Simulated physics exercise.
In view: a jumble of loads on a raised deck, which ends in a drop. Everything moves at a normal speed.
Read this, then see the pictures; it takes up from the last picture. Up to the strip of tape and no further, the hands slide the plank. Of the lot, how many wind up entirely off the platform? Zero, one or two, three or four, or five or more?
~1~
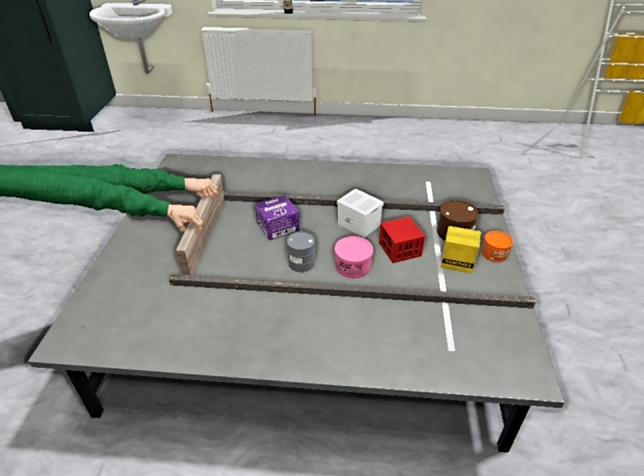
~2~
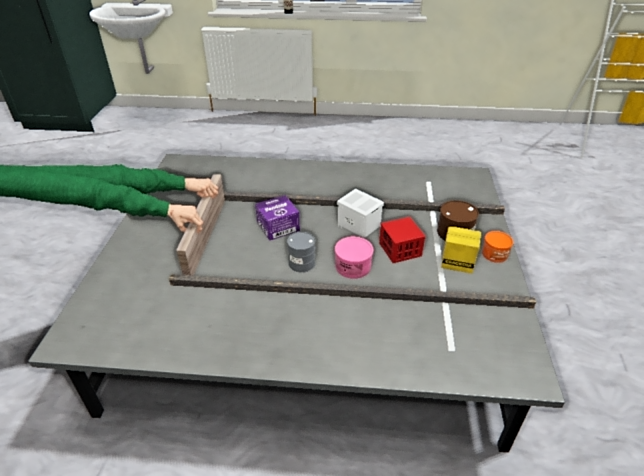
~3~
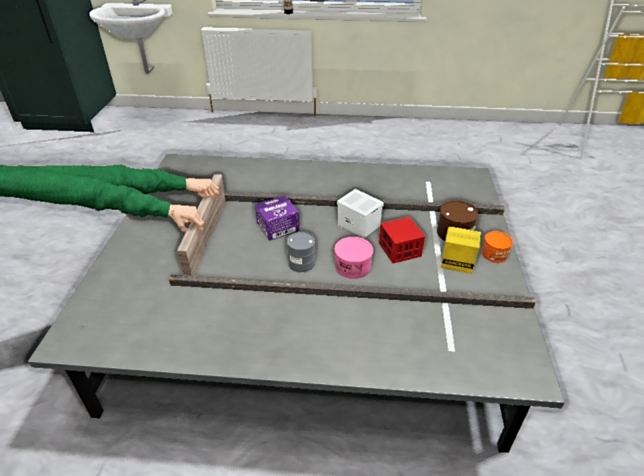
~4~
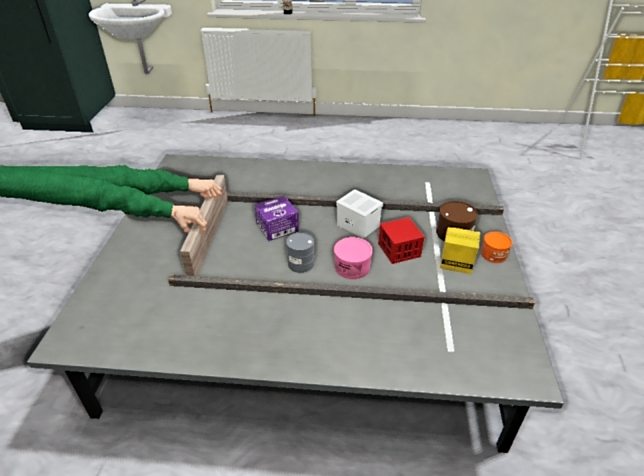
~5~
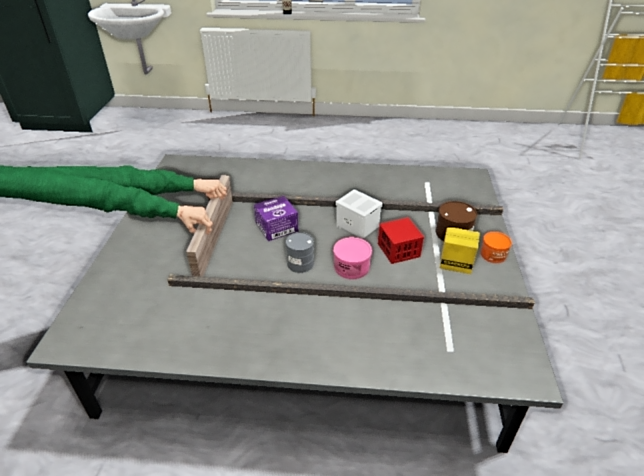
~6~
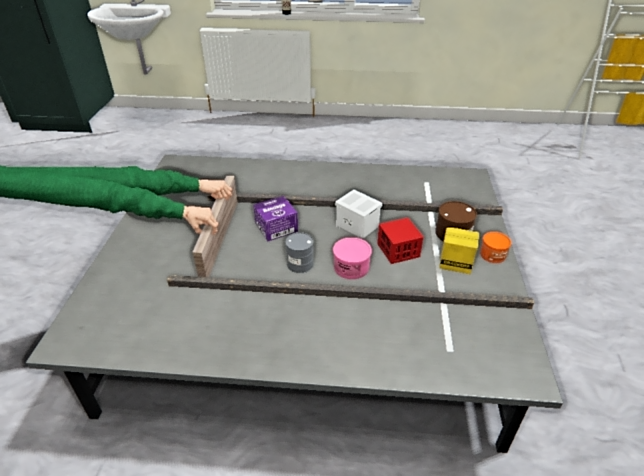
Entirely off: One or two.
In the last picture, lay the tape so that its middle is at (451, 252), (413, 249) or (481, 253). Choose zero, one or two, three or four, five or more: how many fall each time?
Taking the three places in turn: Either one or two, zero, 5 or more.
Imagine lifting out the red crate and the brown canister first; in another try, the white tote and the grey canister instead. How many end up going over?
0, then 2.
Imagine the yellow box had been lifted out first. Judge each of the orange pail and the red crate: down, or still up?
The orange pail goes over, the red crate is kept.
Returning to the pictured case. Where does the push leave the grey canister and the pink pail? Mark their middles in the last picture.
The grey canister stops around (455, 263); the pink pail around (488, 270).
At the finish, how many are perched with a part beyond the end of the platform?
0, I think.
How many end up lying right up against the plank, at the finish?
3 touch it.
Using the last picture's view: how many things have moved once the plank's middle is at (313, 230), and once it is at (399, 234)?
The count reaches 4 first and 7 second.
Soon after, none off yet; orange pail at rest near (495, 248); brown canister at rest near (455, 223); yellow box at rest near (459, 251).
By the end, the number that fall off is one or two; fallen, yellow box and orange pail.
